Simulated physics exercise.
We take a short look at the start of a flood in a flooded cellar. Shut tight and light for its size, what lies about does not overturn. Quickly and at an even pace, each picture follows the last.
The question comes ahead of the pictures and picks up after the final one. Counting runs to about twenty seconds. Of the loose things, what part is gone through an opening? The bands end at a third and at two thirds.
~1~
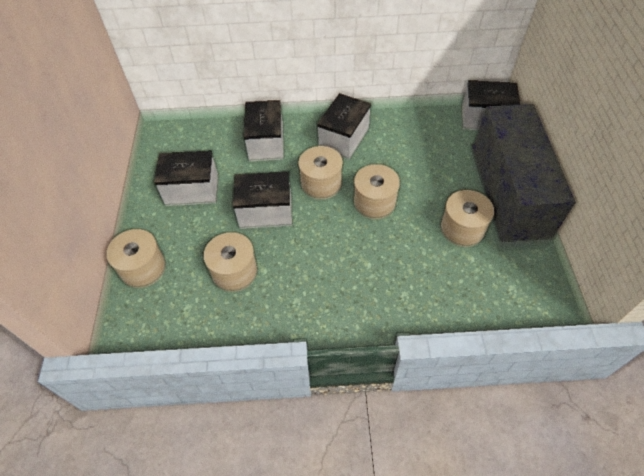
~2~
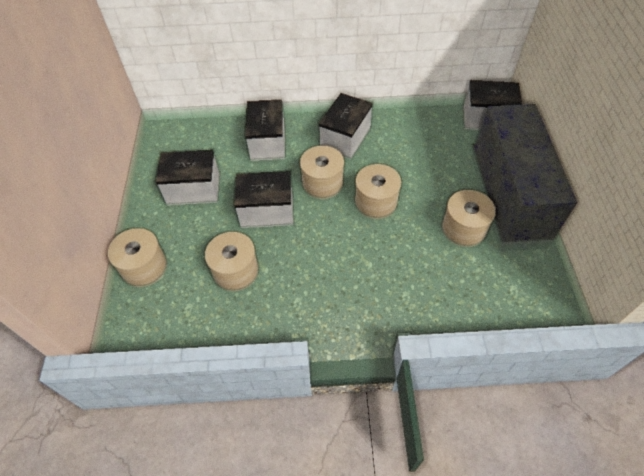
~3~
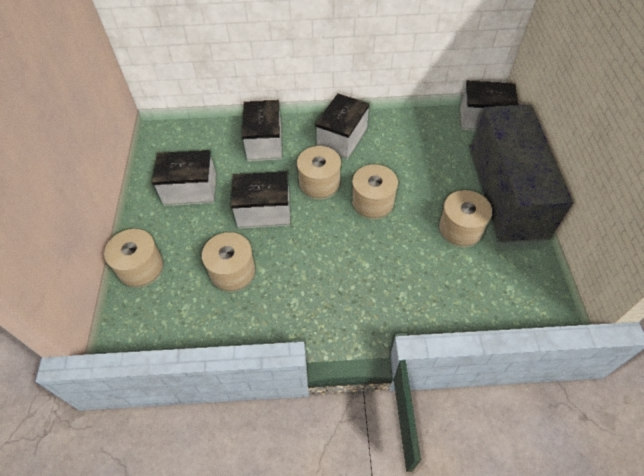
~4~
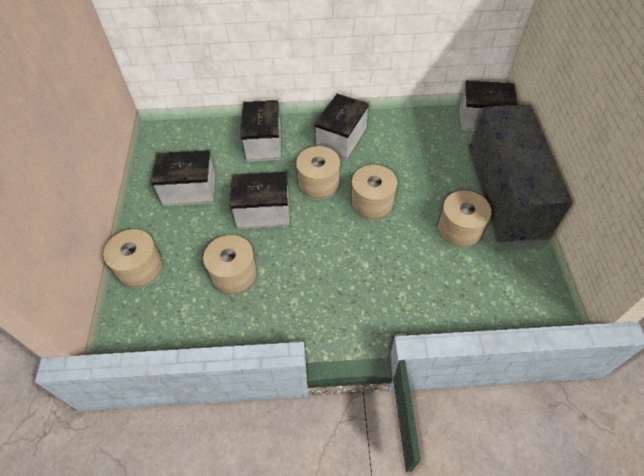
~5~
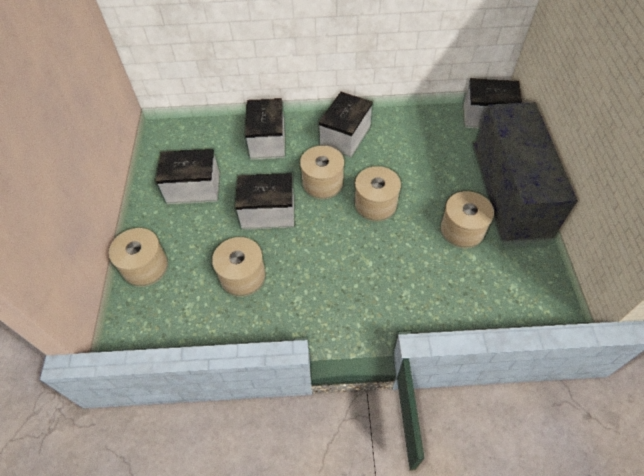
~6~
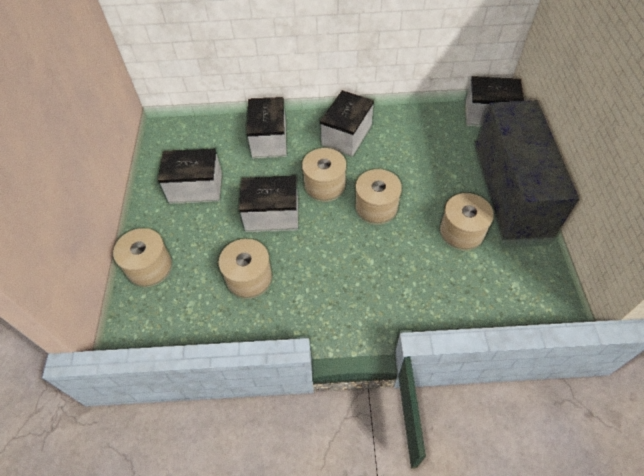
The result is a middle share, a third to two thirds.
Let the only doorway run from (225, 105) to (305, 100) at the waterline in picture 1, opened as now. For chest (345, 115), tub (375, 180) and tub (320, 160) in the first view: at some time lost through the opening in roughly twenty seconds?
The first makes it out, the second makes it out, the last makes it out.
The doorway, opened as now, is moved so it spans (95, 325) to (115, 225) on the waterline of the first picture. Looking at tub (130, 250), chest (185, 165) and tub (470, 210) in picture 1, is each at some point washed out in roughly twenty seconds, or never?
Looking at them in turn, number one is flushed away, number two is flushed away, and number three is held back.
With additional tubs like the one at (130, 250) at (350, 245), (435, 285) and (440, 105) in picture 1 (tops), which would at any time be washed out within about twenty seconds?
Okay, one at a time: Gets out, next gets out, last does not get out.
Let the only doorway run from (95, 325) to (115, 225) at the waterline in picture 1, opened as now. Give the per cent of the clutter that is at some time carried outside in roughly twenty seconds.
Close to 70 percent.
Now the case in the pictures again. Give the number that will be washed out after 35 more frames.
I count 3.
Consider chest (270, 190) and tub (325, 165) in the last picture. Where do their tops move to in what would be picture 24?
Estimate: (302, 260), then (335, 214).
A moment on, 0 of 10 are out; 10 afloat.
Next, 1 of 10 are out; 9 afloat.
Later, 3 of 10 are out; 7 afloat.
In the end, 5 of 10 are out; 5 afloat.
